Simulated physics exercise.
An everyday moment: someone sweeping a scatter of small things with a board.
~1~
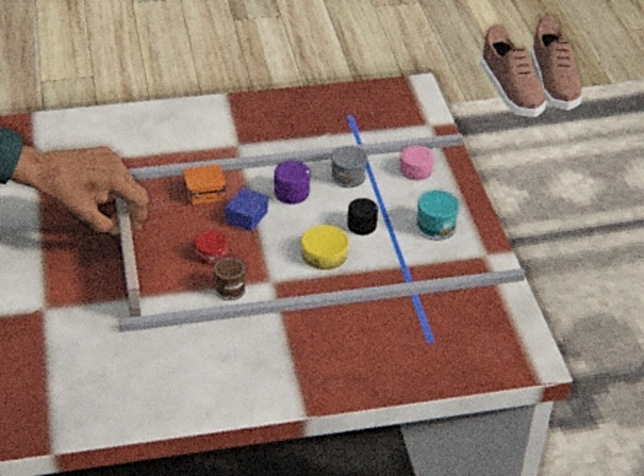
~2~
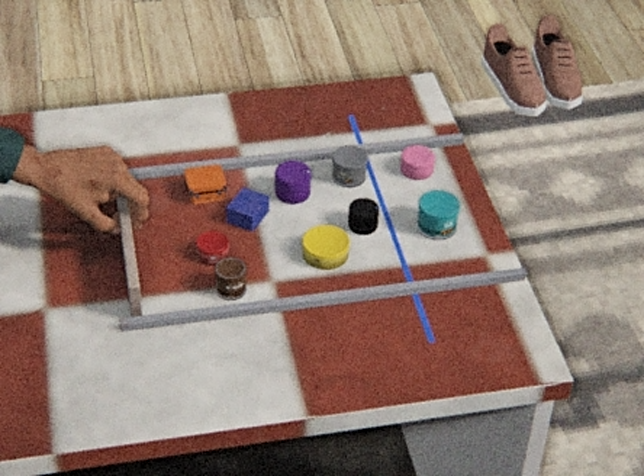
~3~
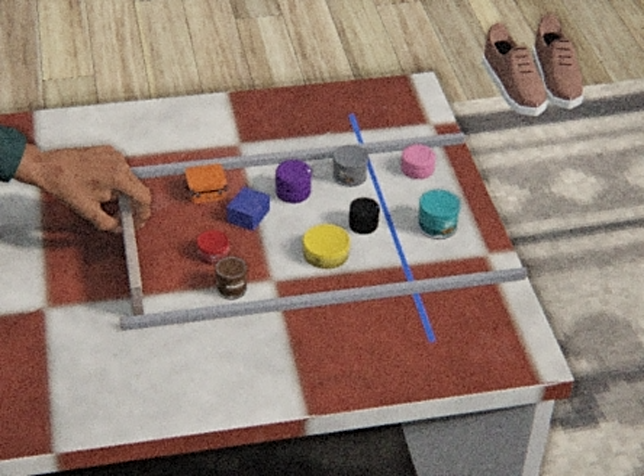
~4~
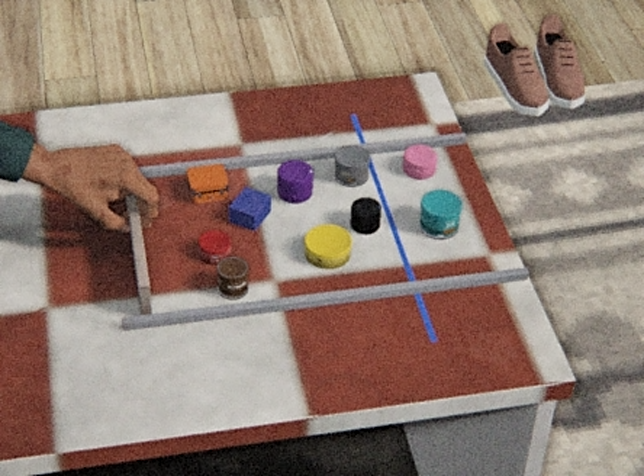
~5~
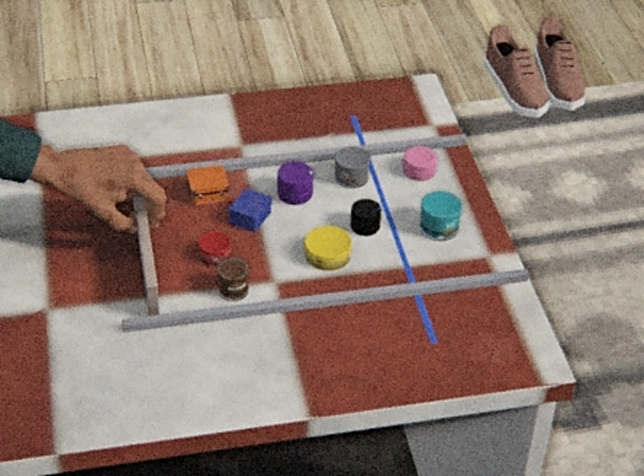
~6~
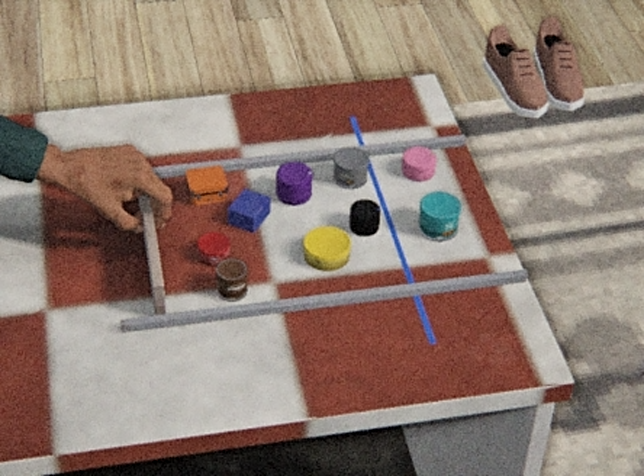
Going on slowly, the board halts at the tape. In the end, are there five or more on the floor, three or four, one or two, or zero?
There are zero on the floor.
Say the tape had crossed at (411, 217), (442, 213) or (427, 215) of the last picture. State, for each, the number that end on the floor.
Those tries give 0, 1 and 1.
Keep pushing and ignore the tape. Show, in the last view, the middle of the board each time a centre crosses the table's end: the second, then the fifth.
I'd put the first at about (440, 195) and the next at about (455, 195).
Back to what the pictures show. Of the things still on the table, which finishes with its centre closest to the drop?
The pink lid.
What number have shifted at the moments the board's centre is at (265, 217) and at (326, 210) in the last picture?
By then 5, and 8.
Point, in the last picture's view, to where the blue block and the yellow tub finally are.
The blue block stops around (395, 188); the yellow tub around (422, 241).
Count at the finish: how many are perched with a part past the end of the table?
That adds up to 0.
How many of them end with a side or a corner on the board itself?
It's 5 of them.
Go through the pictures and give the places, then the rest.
Pink lid (417, 163); turquoise tin (437, 215); grey pot (349, 167); board (125, 232); tape (387, 218), in the first frame.
Turquoise tin (438, 215); black lid (364, 216), in the second frame.
Grey pot (350, 166); blue block (249, 209), in the third frame.
Pink lid (420, 162); orange case (208, 185), in the fourth frame.
Turquoise tin (441, 216); purple lid (295, 183), in the fifth frame.
Pink lid (419, 164); turquoise tin (440, 217); grey pot (351, 168); board (149, 230); tape (389, 219), in the sixth frame.
Soon after, none off yet; pink lid at rest near (419, 164); turquoise tin at rest near (440, 217); grey pot at rest near (351, 168).
Then, none off yet; pink lid at rest near (419, 164); turquoise tin at rest near (440, 217); grey pot moved about its own width near (372, 160).
At rest, the number that fall off is zero.
